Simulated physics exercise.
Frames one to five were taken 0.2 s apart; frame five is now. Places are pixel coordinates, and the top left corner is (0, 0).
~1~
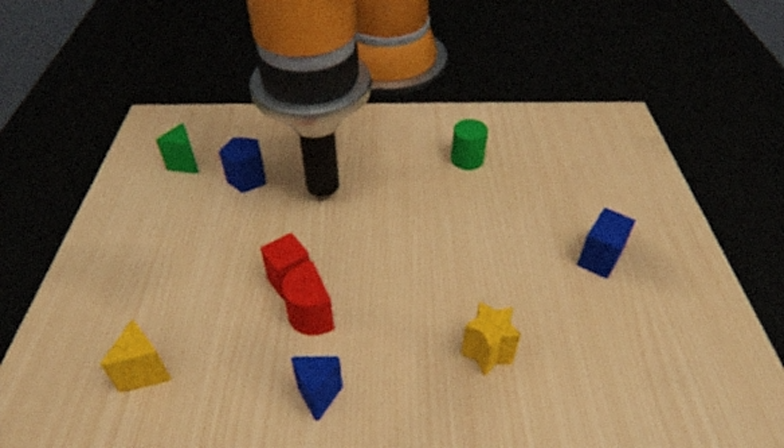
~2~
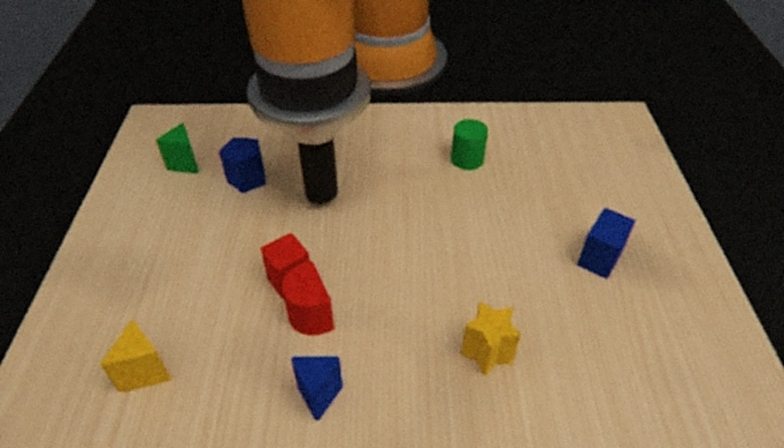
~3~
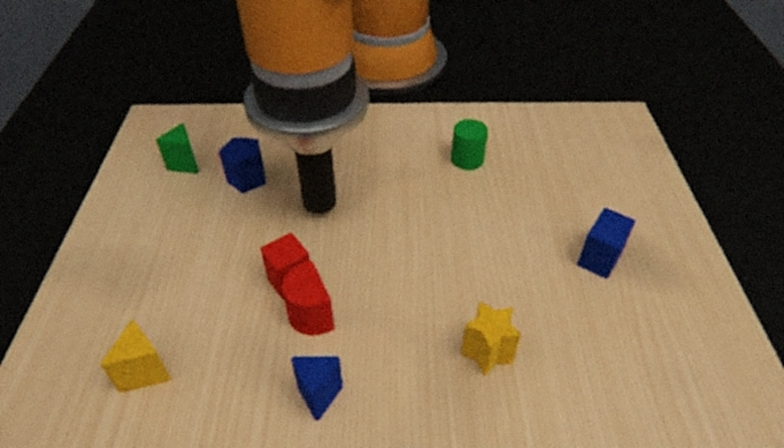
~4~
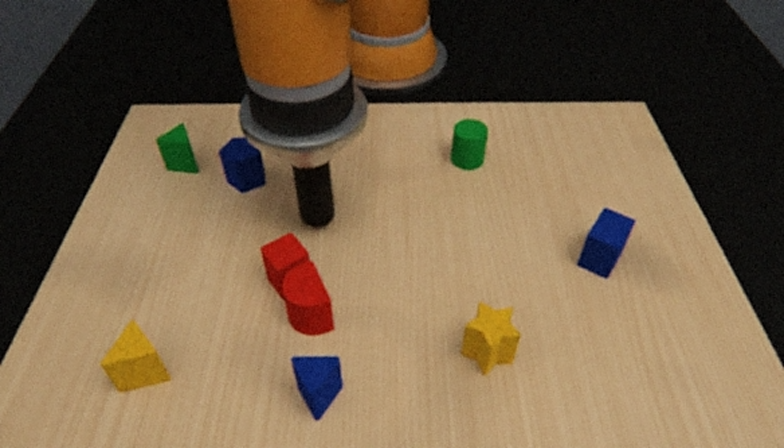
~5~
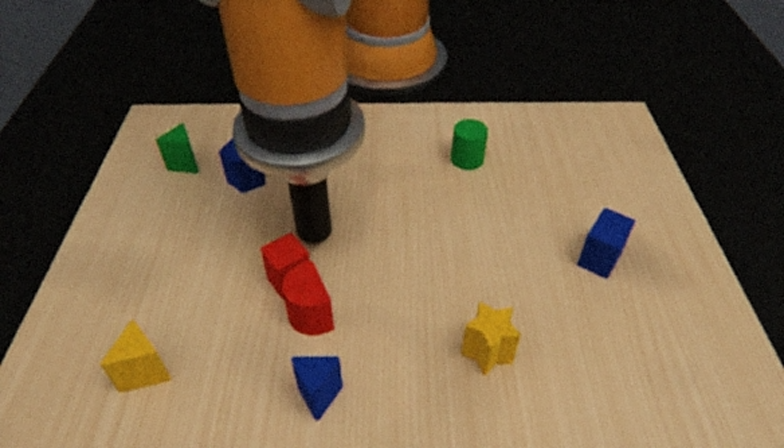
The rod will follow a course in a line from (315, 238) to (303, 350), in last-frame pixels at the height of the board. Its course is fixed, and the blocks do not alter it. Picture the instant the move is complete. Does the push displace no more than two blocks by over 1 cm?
No, that is not what happens.
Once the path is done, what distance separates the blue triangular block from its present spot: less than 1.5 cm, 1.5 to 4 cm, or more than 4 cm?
My prediction: Between 1.5 and 4 cm.
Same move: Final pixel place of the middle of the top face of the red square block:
Close to (261, 272).
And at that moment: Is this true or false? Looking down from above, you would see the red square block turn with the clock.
True - the claim holds.
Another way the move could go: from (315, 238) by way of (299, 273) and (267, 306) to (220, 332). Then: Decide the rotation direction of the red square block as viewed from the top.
From above, the red square block will be seen to turn anti-clockwise.
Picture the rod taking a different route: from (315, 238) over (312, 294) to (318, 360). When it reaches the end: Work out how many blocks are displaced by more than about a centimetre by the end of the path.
Number moved: 3+.
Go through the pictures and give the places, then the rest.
In the first picture, lower end of the rod (323, 186), tops of blocks, red square block (284, 250), red D-shaped block (305, 285), blue triangular block (314, 369).
In the second picture, rod (322, 192), blocks as before.
In the third picture, rod (320, 202), blocks as before.
In the fourth picture, rod (317, 215), blocks as before.
In the fifth picture, rod (314, 231), red square block (284, 250), red D-shaped block (305, 285), blue triangular block (314, 369).
The first path, step by step. One third of the way, rod (310, 264); red square block (274, 261).
Two thirds of the way, rod (305, 301); red square block (261, 272), turned 30° clockwise; red D-shaped block (300, 320).
At the end, rod (302, 343); red square block (261, 272), turned 30° clockwise; red D-shaped block (296, 368); blue triangular block (316, 408), turned 15° anticlockwise.
